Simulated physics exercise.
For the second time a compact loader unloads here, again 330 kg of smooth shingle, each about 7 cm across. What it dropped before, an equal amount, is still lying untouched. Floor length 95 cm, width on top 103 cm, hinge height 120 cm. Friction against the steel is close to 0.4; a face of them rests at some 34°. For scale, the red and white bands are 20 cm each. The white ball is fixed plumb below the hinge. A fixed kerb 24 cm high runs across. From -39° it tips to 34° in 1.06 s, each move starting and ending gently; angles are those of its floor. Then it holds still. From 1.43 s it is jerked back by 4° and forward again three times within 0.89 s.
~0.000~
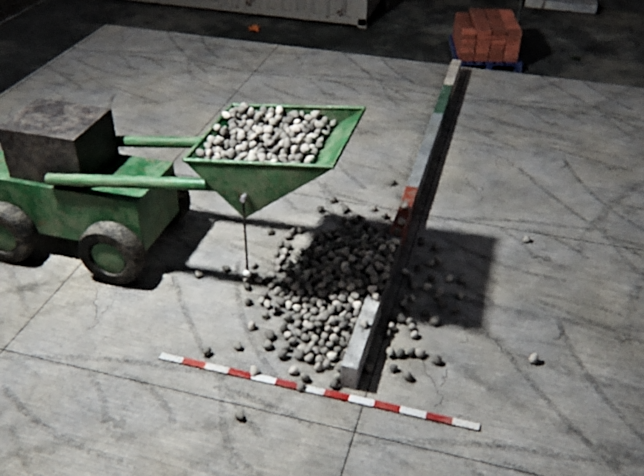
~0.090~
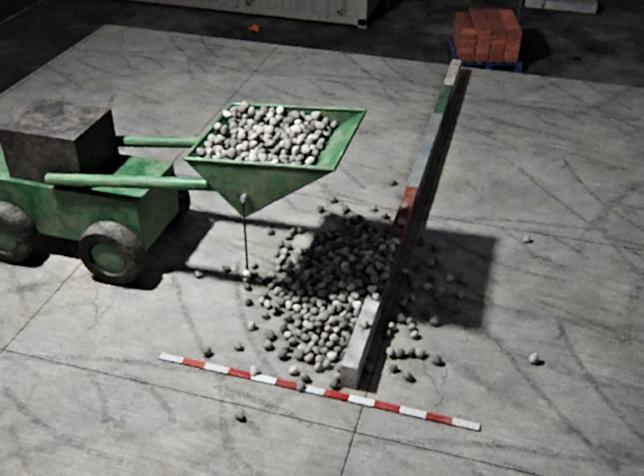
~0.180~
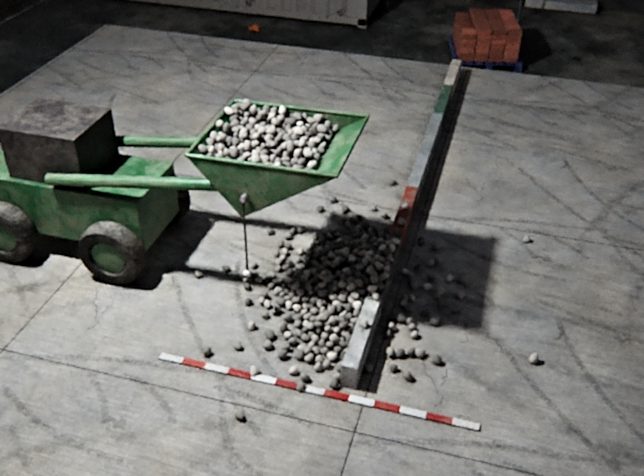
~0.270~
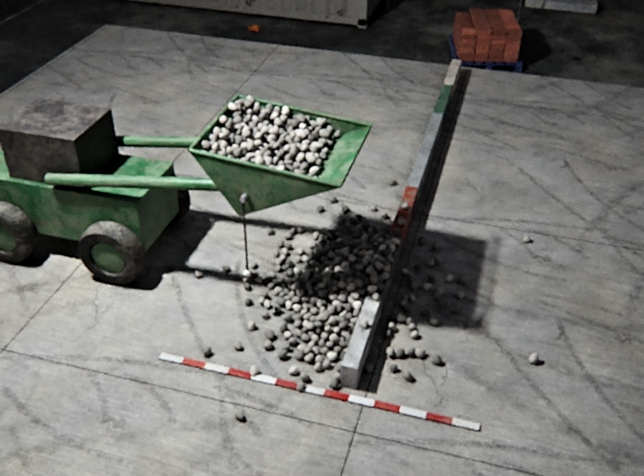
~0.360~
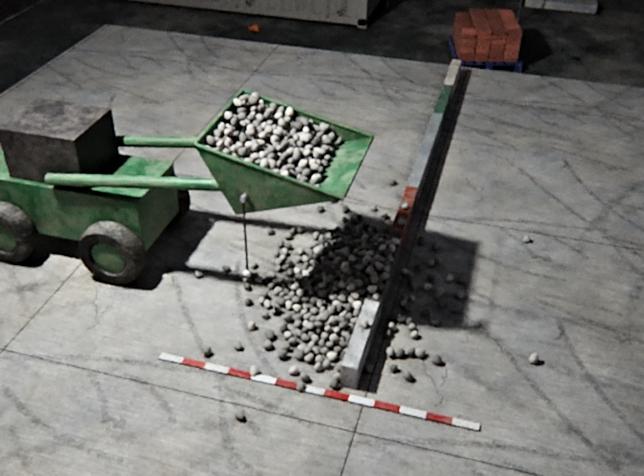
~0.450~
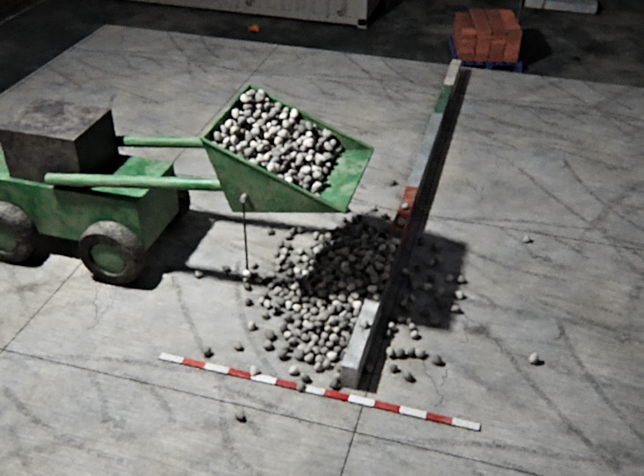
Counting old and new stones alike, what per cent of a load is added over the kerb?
About 54 per cent.
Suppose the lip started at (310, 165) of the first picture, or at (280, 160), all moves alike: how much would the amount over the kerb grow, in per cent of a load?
First some 25, then 5 per cent.
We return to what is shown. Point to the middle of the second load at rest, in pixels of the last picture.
Around (391, 292).
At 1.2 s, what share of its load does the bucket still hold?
About 75 per cent.
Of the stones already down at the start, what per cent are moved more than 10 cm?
Roughly 10 per cent of them.
After 0.8 s the floor is at 23°; in per cent of one load, 100 in the bucket, 93 on this side of the kerb, 7 over the kerb; the foremost stones are at (471, 300).
After 1.2 s the floor is at 34°; in per cent of one load, 75 in the bucket, 118 on this side of the kerb, 7 over the kerb; the foremost stones are at (471, 300).
After 2.8 s the floor is at 34°; in per cent of one load, 0 in the bucket, 140 on this side of the kerb, 60 over the kerb; the foremost stones are at (564, 329).
After 5.3 s the floor is at 34°; in per cent of one load, 0 in the bucket, 140 on this side of the kerb, 60 over the kerb; the foremost stones are at (566, 329). Net gain over the kerb, 54.
